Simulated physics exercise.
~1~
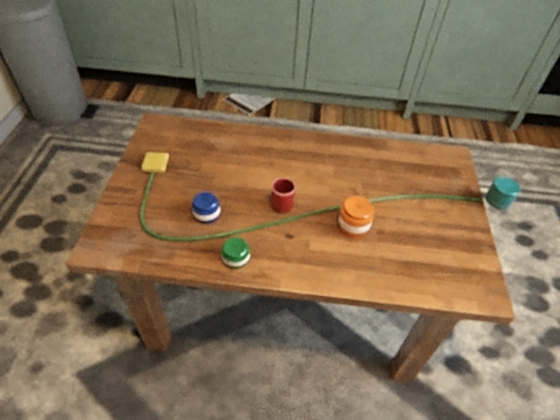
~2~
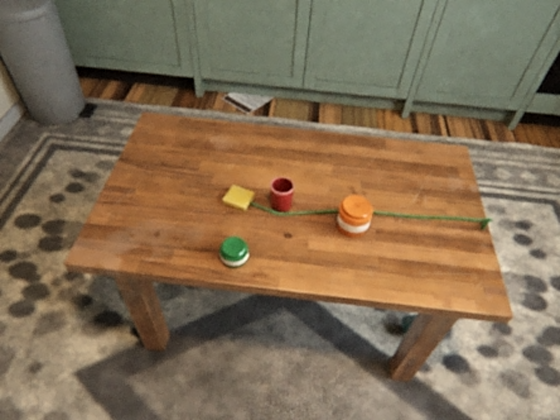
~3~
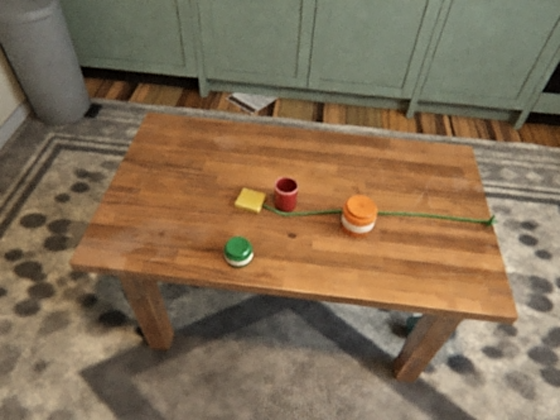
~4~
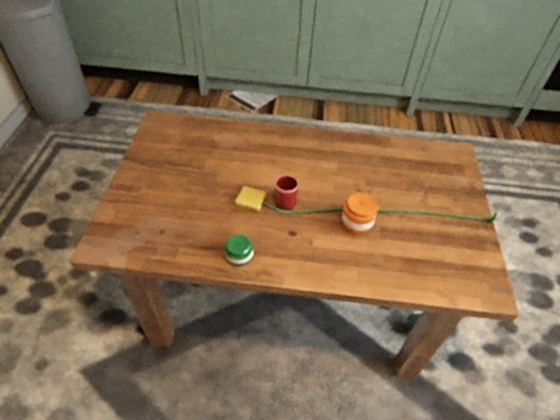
A yellow block tied to a green cord slid right across a wooden table as the teal object at the other end dropped off the right edge, and the blue jar vanished from the top, leaving the red mug, orange jar and green jar in place.
